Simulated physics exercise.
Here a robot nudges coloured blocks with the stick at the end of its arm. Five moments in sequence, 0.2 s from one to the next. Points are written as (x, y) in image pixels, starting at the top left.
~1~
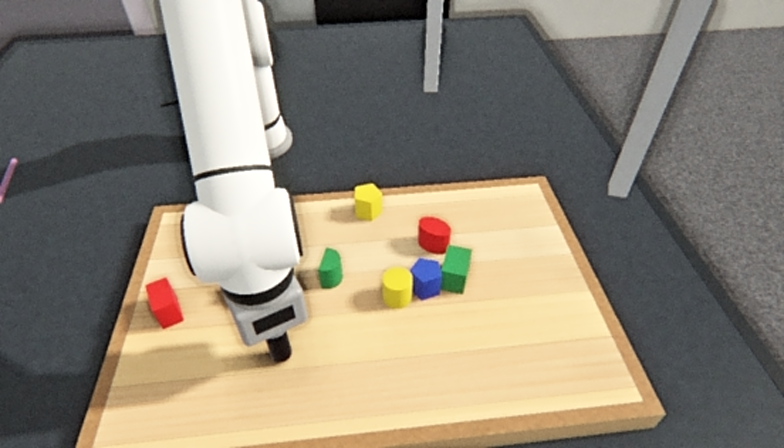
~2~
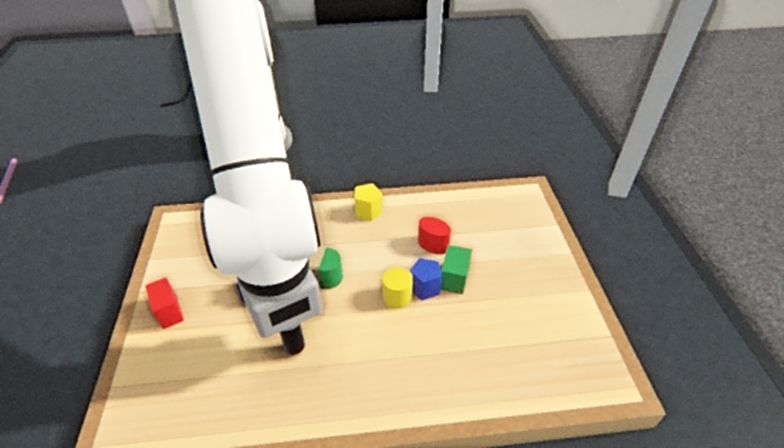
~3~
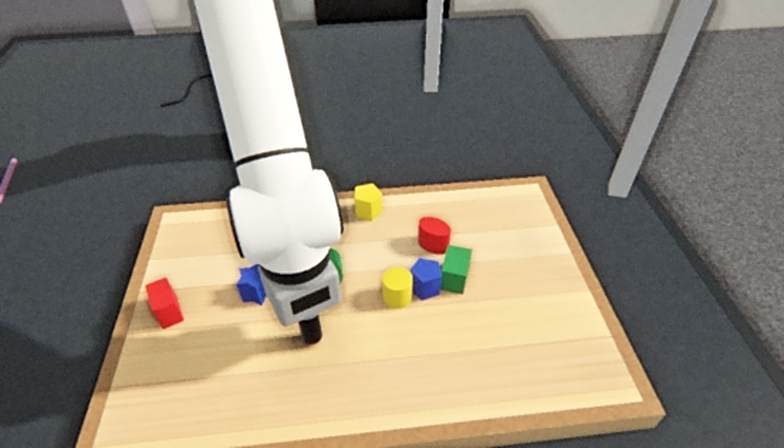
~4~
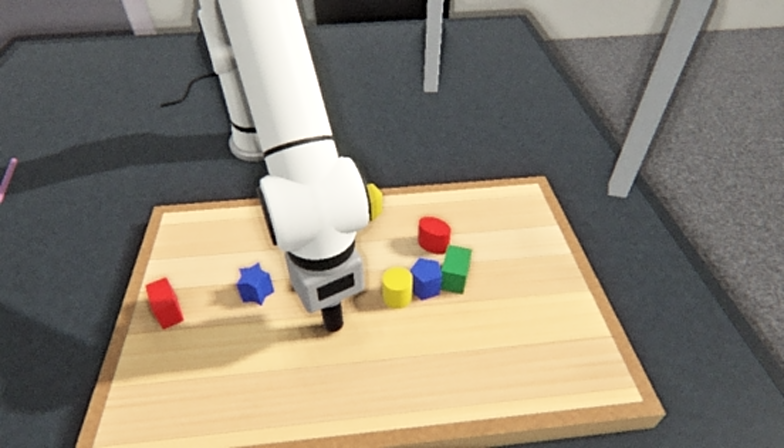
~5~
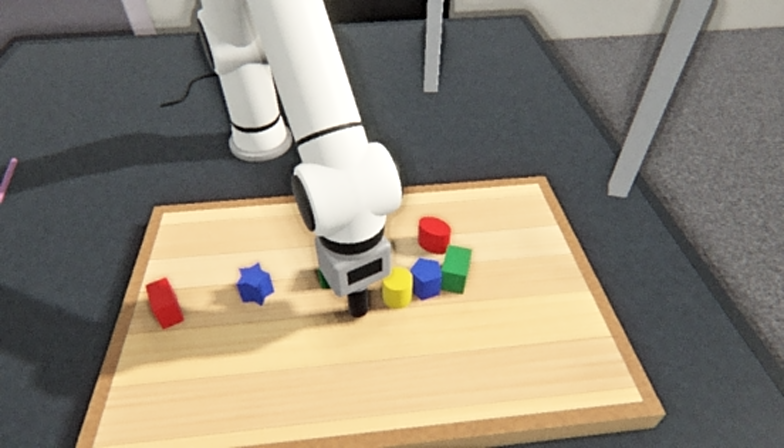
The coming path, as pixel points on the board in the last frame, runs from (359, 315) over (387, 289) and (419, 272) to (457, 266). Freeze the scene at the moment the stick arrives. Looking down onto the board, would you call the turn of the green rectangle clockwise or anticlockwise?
The twist is anticlockwise.
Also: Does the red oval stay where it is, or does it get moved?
That block stands still.
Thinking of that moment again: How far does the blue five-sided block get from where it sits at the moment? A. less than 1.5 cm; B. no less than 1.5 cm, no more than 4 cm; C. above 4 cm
C: Above 4 cm.
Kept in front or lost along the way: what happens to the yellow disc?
It is no longer ahead.
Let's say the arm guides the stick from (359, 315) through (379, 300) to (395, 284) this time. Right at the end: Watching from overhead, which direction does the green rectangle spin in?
Looking down on the board, it turns counter-clockwise.
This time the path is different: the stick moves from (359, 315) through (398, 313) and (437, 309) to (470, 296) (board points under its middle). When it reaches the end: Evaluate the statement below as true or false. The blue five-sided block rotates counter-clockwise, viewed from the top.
That claim is false.
What follows on the original path. One third of the way, stick (388, 284); yellow disc (412, 268); blue five-sided block (441, 266), turned 35° clockwise; green rectangle (469, 259), turned 25° anticlockwise.
Two thirds of the way, stick (421, 267); yellow disc (443, 261); blue five-sided block (472, 273), turned 45° clockwise; green rectangle (489, 258), turned 50° anticlockwise.
At the end, stick (458, 261); yellow disc (462, 265); blue five-sided block (482, 283), turned 20° clockwise; red oval not moved; green rectangle (490, 258), turned 50° anticlockwise.
